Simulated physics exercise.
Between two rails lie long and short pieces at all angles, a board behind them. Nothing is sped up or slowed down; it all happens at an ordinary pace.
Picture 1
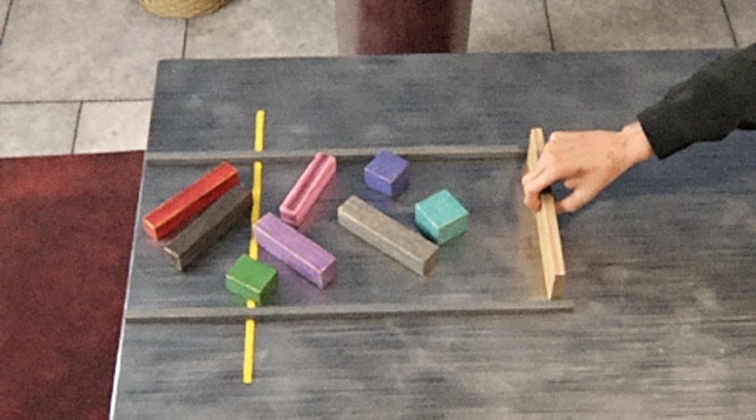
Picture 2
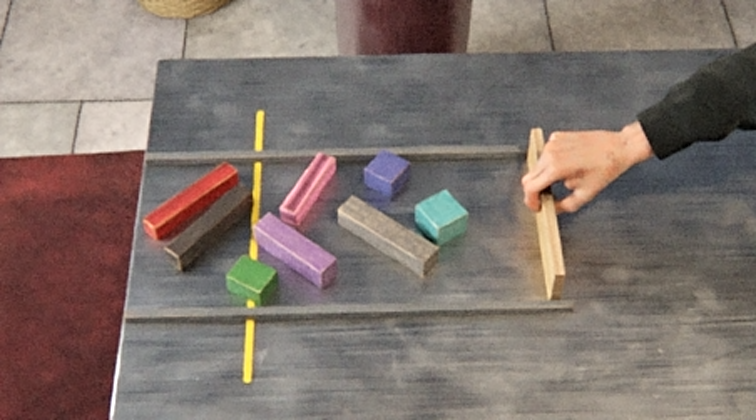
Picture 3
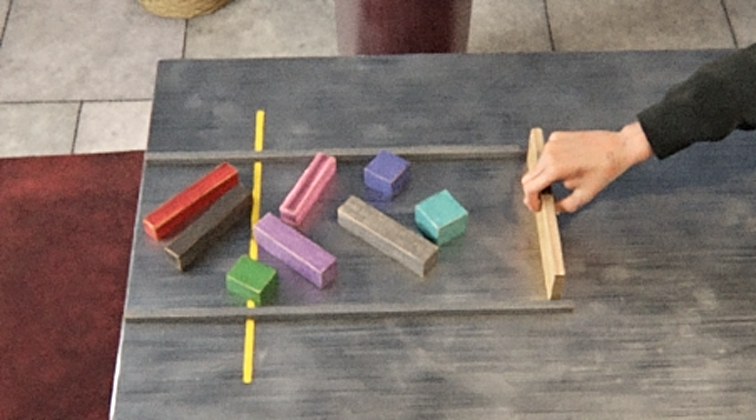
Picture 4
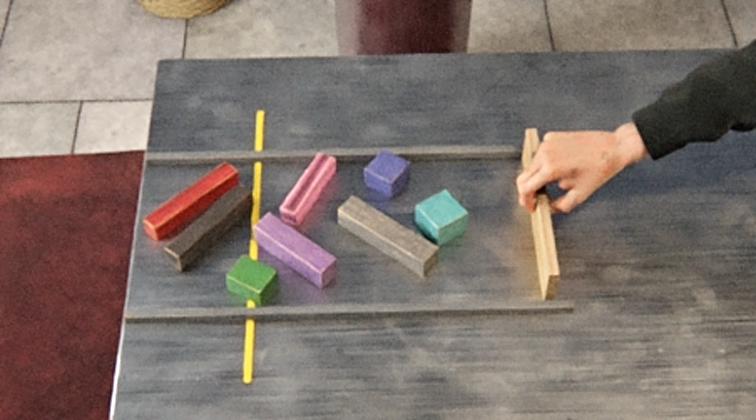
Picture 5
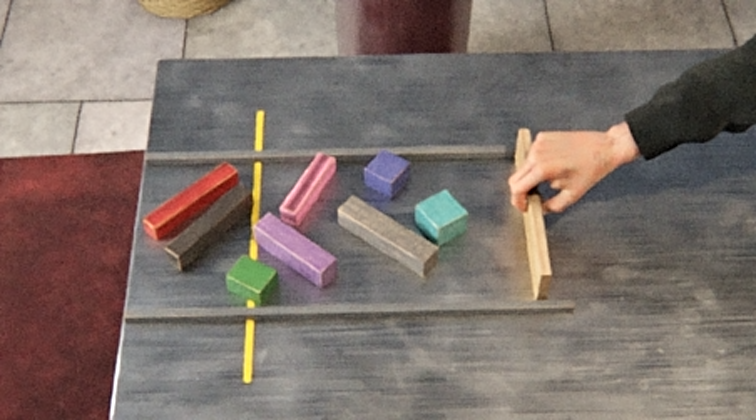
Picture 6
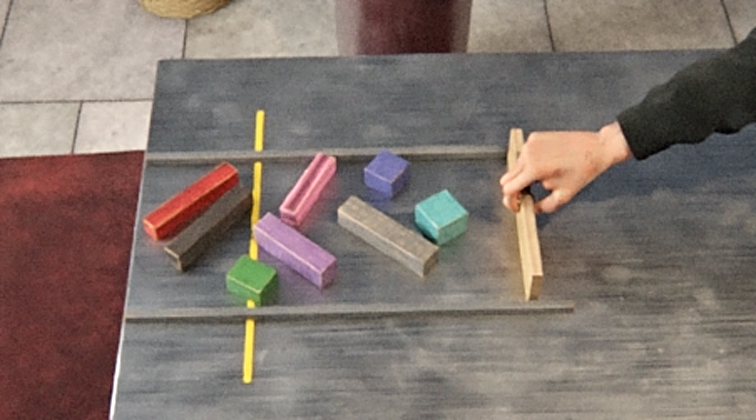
A hand slides an upright wooden board slightly left between two rails toward still, colorful blocks.
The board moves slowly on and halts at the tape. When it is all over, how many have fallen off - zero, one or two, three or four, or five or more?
The push is going to knock off nothing at all.
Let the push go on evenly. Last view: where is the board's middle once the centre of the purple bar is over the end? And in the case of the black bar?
I'd put it close to (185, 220), and close to (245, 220) for the other one.
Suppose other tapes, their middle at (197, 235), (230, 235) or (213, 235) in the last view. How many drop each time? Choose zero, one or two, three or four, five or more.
Taking the three tapes one at a time, the answers are three or four, then one to two, then 1 or 2.
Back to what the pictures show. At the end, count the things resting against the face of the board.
Looks like 3 of them, all told.
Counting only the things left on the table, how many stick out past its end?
Tally: 2.
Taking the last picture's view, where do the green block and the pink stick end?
First (177, 287), then (201, 186).
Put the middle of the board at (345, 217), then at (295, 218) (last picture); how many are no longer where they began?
So far 5, and 8 at the second.
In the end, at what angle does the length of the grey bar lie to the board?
I'd say it's about 30° out of line.
Soon after, none off yet; red stick at rest near (192, 200); black bar at rest near (211, 226); green block at rest near (253, 280).
In the end, the number that fall off is zero.
